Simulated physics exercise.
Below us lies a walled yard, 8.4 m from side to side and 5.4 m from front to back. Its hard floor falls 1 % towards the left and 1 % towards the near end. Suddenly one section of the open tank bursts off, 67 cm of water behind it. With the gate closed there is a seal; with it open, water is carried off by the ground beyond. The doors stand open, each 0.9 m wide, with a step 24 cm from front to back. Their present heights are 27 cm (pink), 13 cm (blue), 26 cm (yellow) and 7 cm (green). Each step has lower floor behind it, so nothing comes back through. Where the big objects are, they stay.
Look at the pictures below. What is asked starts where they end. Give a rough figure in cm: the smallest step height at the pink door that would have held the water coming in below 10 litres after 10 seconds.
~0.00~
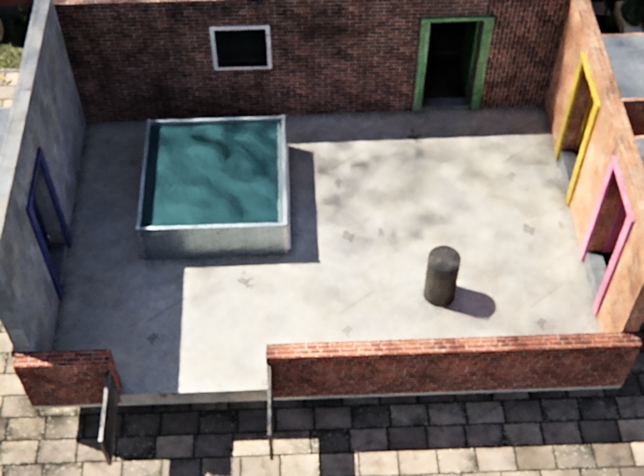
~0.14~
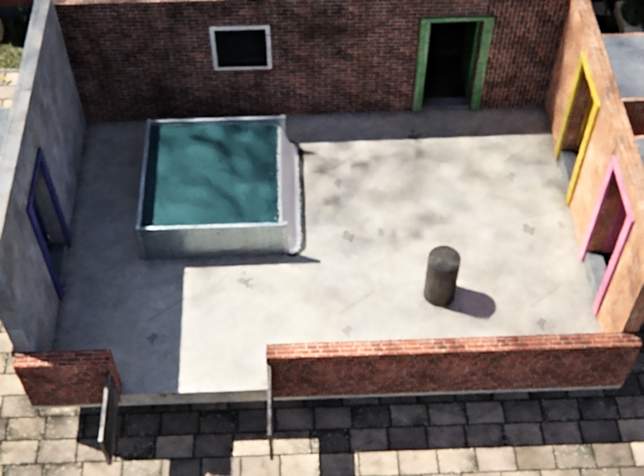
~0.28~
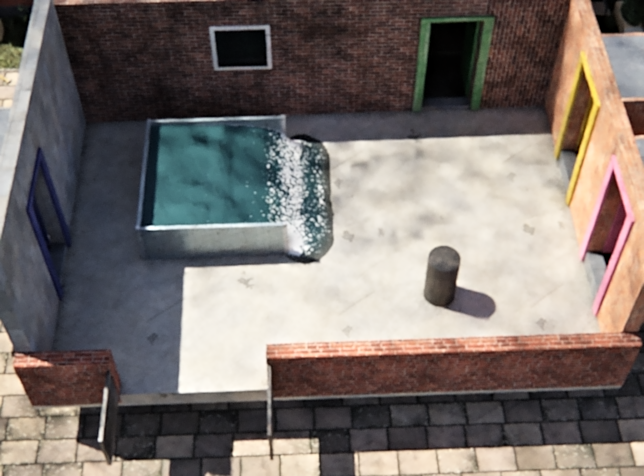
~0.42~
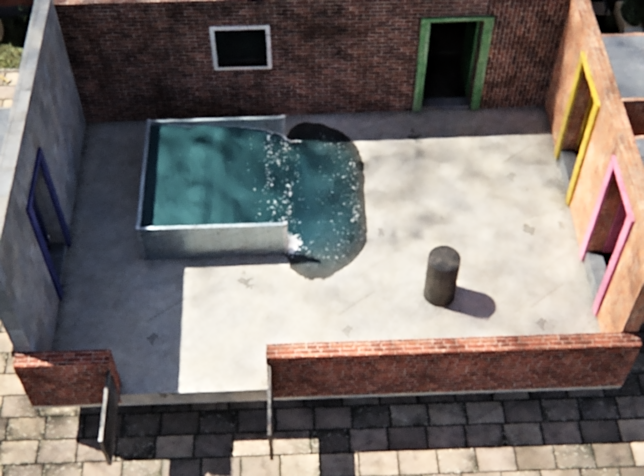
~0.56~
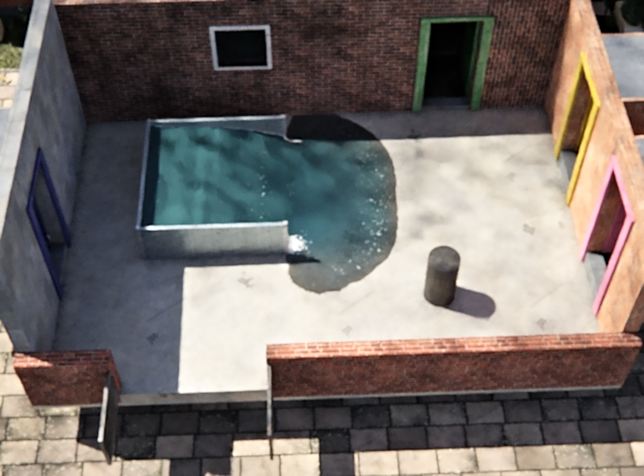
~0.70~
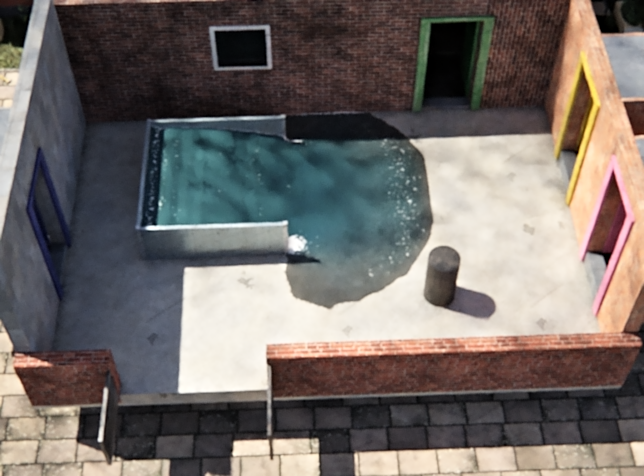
21 cm.
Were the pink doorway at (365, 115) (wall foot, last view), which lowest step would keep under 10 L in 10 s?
Around 12.0 cm would do it.
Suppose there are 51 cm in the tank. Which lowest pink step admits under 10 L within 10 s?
Some 15 cm.
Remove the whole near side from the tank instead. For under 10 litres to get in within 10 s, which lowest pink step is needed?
A height of around 8.5 cm.
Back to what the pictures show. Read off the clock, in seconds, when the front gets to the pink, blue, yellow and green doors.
Times: Pink 1.8 s, blue 7.5 s, yellow 1.4 s, green 1.2 s.
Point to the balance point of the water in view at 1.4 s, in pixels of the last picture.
Look at about (286, 199) in the last view.
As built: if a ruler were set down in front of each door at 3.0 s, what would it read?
Depth (cm): Pink 24 / blue 0 / yellow 29 / green 12.
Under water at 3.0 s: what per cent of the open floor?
Around 60 per cent of the floor.
After 1.4 s water covers 45 % of the floor, deepest (28 cm) near (297, 222); it has not reached the pink door.
After 3.0 s water covers 60 % of the floor, deepest (36 cm) near (601, 361); 24 cm at the pink door, 0 litres in over its 27 cm step.
After 10.0 s water covers 100 % of the floor, deepest (18 cm) near (136, 349); 7 cm at the pink door, 0 litres in over its 27 cm step.
At the pink door as built, the water arrived by 1.9 s and peaked near 26 cm at 2.8 s.
Run again over the same 10 s with other heights there, 16 litres in over 19.5 cm, 4 litres over 23 cm. The limit of 10 litres is kept from about 21 cm up.
